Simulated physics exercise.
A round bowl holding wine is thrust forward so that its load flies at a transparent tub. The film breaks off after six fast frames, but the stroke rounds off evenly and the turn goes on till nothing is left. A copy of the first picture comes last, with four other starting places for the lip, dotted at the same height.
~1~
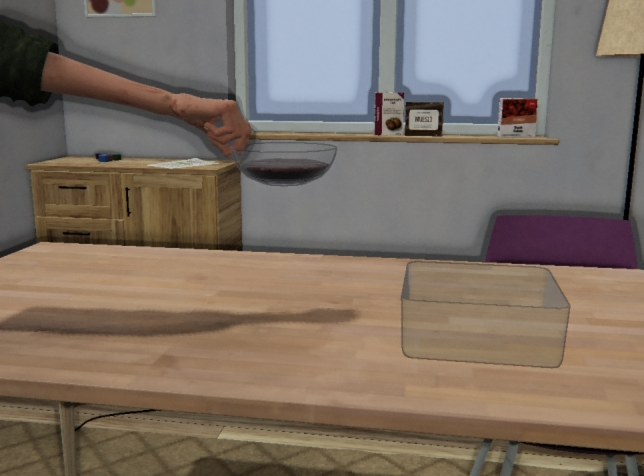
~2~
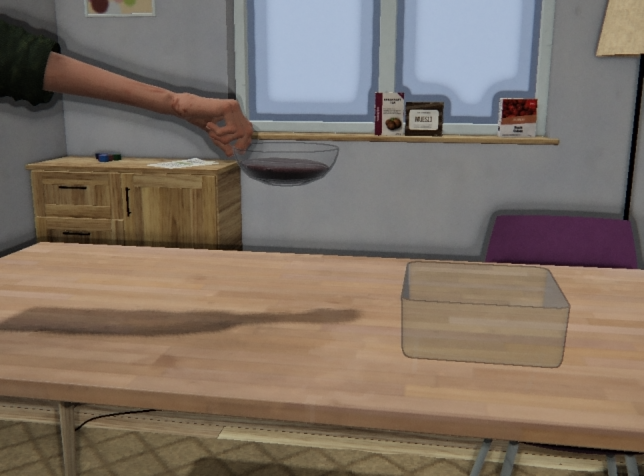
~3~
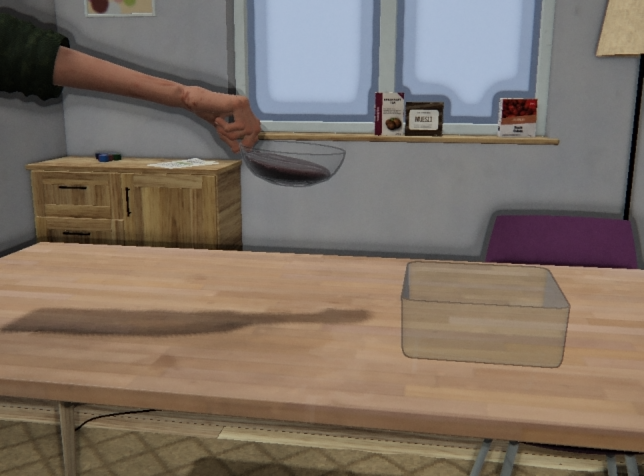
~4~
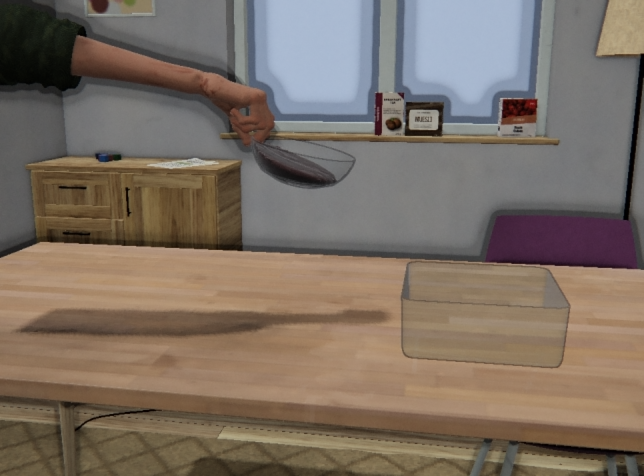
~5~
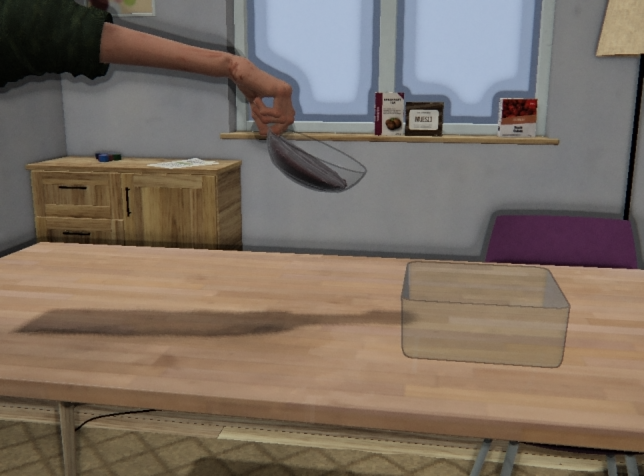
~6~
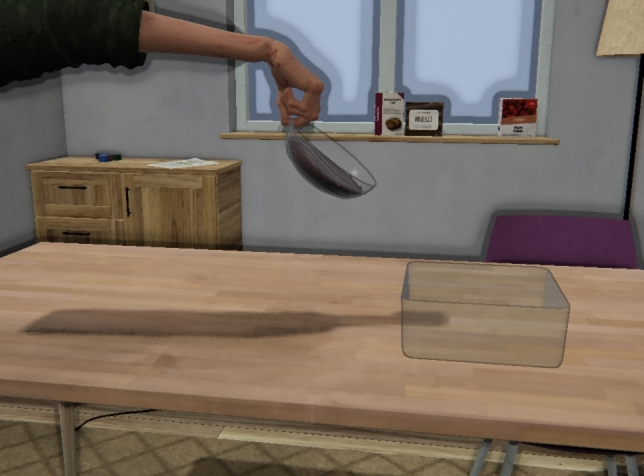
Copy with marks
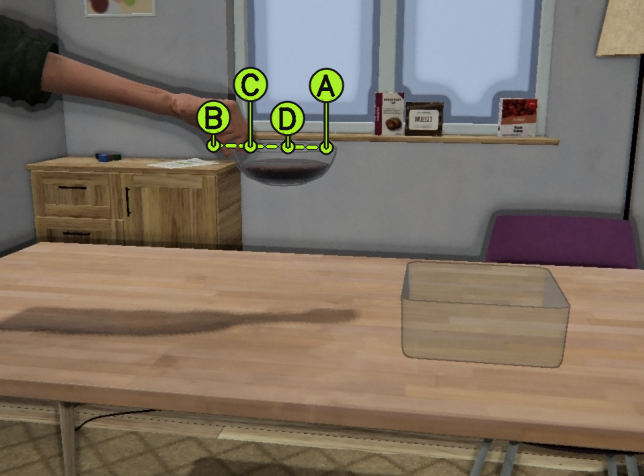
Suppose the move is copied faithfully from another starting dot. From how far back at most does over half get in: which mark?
Go for D.
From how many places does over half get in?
Two of them.
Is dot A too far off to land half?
No, not at all.
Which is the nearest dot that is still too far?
That is dot C.
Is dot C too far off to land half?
Yes, it does.
In lime, A at (326, 147); B at (213, 145); C at (250, 146); D at (287, 146).
If A is chosen, about 74 % lands in the tub, 6 % falls short and 20 % goes beside or beyond.
If B is chosen, about 0 % lands in the tub, 99 % falls short.
If C is chosen, about 10 % lands in the tub, 87 % falls short and 3 % goes beside or beyond.
If D is chosen, about 67 % lands in the tub, 15 % falls short and 17 % goes beside or beyond.
